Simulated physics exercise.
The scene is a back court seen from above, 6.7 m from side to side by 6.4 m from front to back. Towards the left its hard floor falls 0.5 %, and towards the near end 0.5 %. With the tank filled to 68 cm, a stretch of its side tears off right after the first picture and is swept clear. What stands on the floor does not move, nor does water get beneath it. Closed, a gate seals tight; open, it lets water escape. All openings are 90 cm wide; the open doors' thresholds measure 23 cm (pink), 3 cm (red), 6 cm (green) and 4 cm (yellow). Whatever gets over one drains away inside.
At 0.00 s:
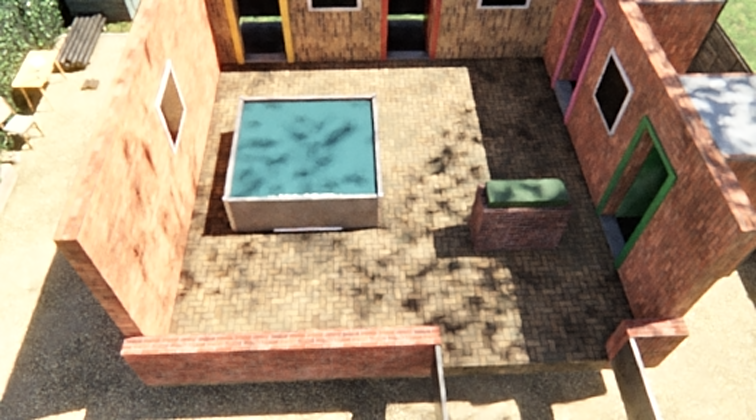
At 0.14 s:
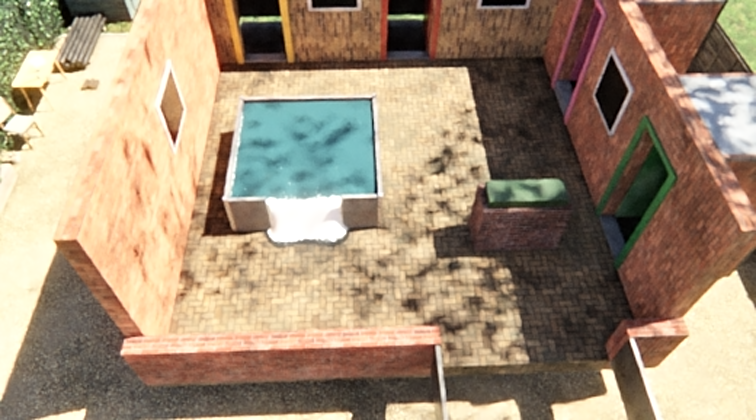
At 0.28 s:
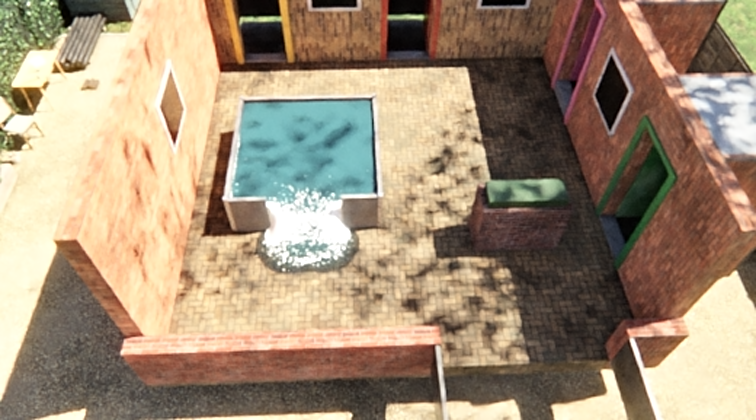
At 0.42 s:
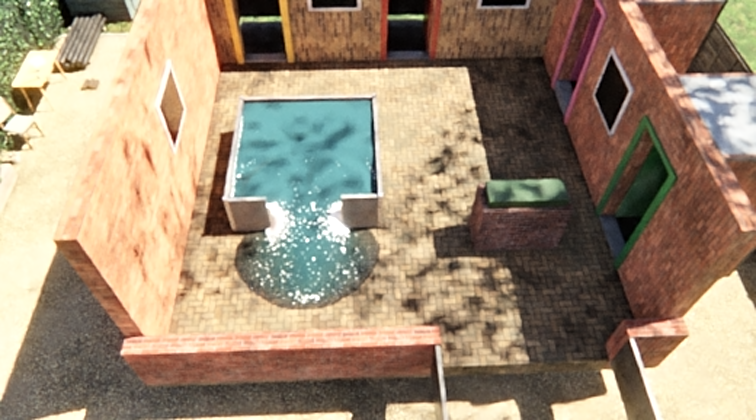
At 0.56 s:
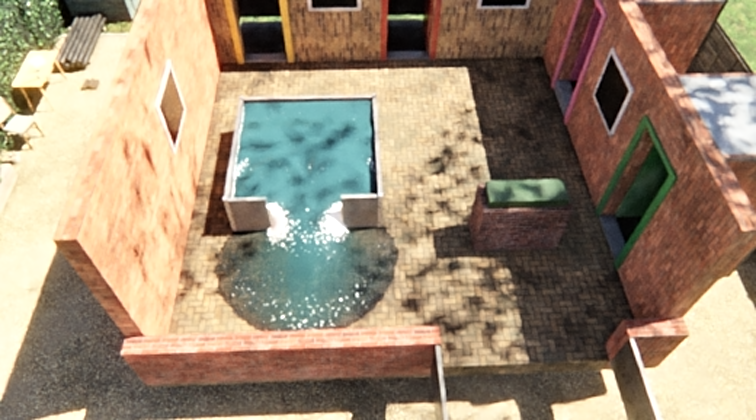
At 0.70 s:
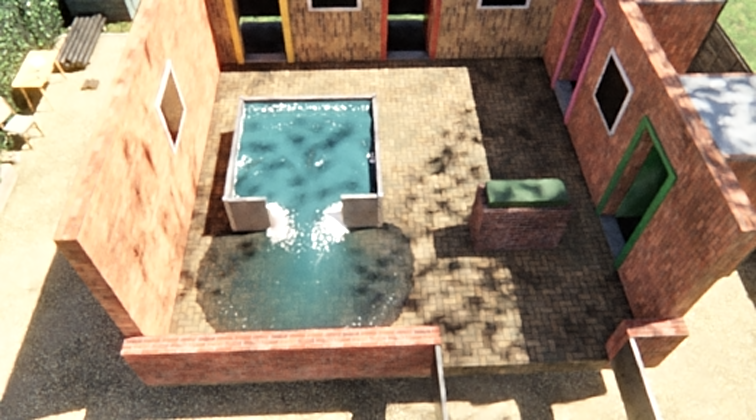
A roofless back court with brick walls and a paved floor lies in sunlight and tree shade, seen from high above by a still camera. A pale-sided tank of blue-green water stands left of centre, a brick block with a green top to its right, and a green-framed doorway in the right wall. The tank's near side opens, and water bursts out in white froth, then spreads over the paving in a widening rounded sheet towards the low front wall.
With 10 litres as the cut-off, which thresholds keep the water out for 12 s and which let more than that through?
The pink door lets in a smaller amount than the limit. The red door lets in a smaller amount than the limit. The green door lets in a larger amount than the limit. The yellow door lets in a larger amount than the limit.
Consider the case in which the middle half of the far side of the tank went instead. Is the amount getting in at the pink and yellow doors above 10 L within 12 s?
At pink the amount is beneath the mark, while at yellow it is higher than the mark.
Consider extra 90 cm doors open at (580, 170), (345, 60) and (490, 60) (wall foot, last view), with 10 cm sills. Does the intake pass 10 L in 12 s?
Door 1: Lower; door 2: Lower; door 3: Lower.
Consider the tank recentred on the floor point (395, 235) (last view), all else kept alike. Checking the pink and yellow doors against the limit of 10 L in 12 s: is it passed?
Result - pink door does not exceed it, yellow door exceeds it.
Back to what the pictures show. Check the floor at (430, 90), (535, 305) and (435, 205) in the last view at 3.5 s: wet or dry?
Status of the three spots: Free of it, inundated, free of it.
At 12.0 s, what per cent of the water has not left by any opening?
I'd put it at some 72 percent still there.
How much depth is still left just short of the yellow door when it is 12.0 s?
The depth there is near 8.5 cm.
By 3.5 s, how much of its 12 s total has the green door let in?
Share: ~ 0 %.
After 1.4 s water covers 20 % of the floor and is deepest (48 cm) near (164, 360); pink door not reached, red door not reached, green door not reached, yellow door not reached.
After 2.2 s water covers 25 % of the floor and is deepest (44 cm) near (164, 360); pink door not reached, red door not reached, green door not reached, yellow door not reached.
After 3.5 s water covers 40 % of the floor and is deepest (29 cm) near (164, 360); pink door not reached, red door not reached, green door 13 cm at the sill, 1 L in, yellow door not reached.
After 7.0 s water covers 80 % of the floor and is deepest (20 cm) near (310, 354); pink door 2 cm at the sill, 0 L in, red door 2 cm at the sill, 0 L in, green door 11 cm at the sill, 80 L in, yellow door 12 cm at the sill, 108 L in.
After 12.0 s water covers 95 % of the floor and is deepest (12 cm) near (164, 360); pink door 7 cm at the sill, 0 L in, red door 4 cm at the sill, 1 L in, green door 5 cm at the sill, 107 L in, yellow door 8 cm at the sill, 215 L in.
